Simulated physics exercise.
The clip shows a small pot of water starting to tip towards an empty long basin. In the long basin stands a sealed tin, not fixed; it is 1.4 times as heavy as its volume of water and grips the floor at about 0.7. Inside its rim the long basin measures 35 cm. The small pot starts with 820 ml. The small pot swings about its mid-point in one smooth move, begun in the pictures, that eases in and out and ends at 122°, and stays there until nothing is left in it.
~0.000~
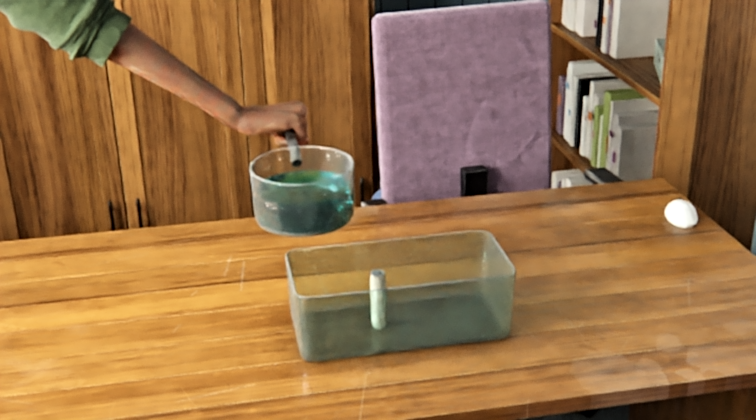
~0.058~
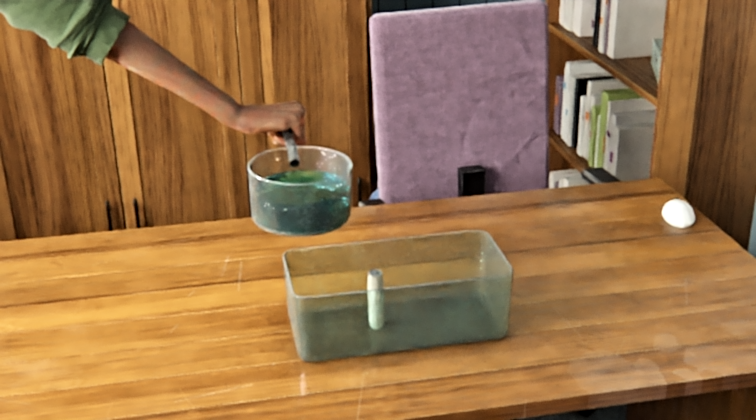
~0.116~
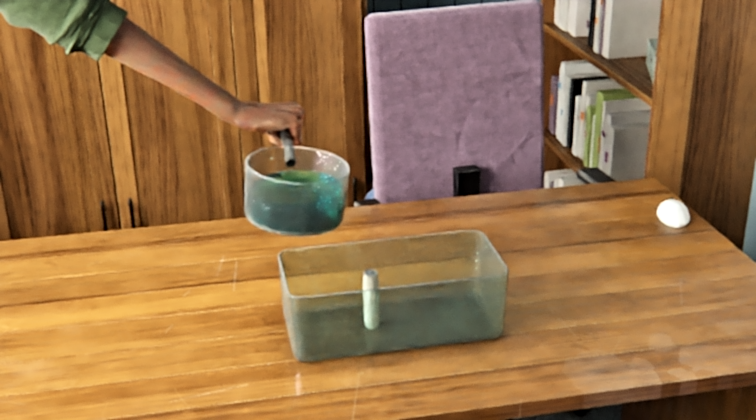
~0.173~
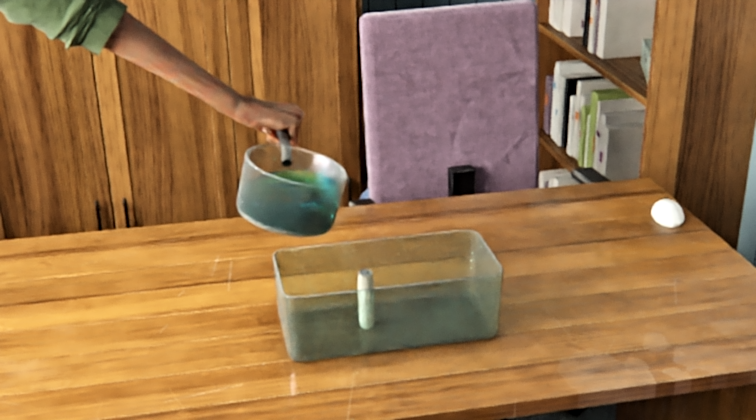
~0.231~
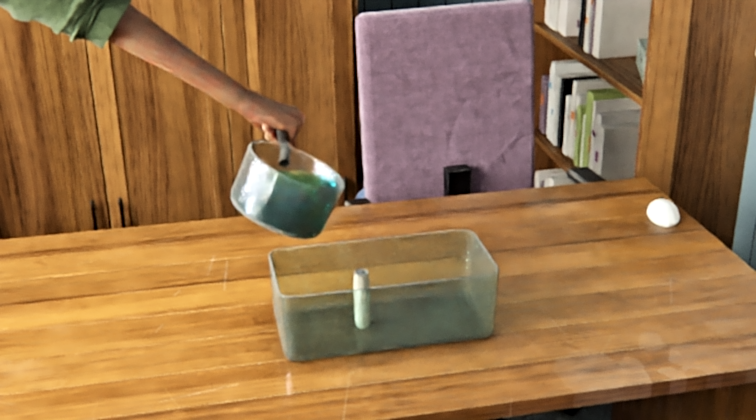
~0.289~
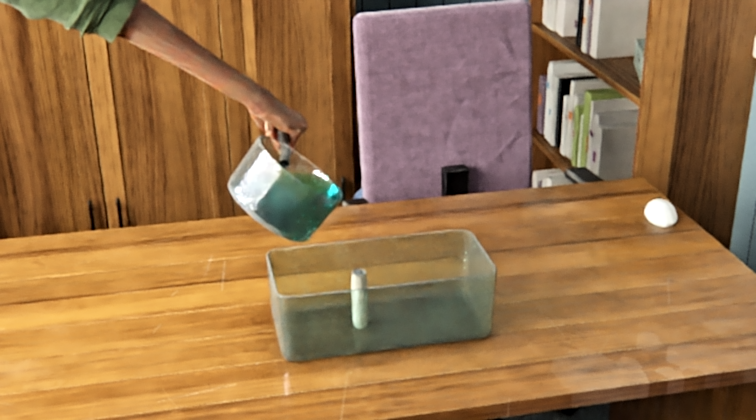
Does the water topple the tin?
The tin goes over.
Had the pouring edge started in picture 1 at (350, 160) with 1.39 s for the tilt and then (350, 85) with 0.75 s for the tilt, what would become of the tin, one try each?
First it stays up; then it falls.
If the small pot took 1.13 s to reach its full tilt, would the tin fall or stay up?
Then it goes over.
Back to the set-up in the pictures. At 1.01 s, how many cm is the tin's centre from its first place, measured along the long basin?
About 7 cm.
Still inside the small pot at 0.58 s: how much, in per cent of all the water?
About 24 per cent.
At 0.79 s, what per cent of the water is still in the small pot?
Some 2 per cent.
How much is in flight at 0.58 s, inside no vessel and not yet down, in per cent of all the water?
About 36 per cent.
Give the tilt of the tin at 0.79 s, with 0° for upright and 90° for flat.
About 10°.
After 0.58 s the tilt is 107° and 24 per cent is still to pour; the tin stands where it began.
After 0.79 s the tilt is 122° and 2 per cent is still to pour; the tin leans 9°.
After 1.01 s the tilt is 122° and 0 per cent is still to pour; the tin lies on its side.
After 1.25 s the tilt is 122° and 0 per cent is still to pour; the tin lies on its side.
In the end the tin lies on its side.
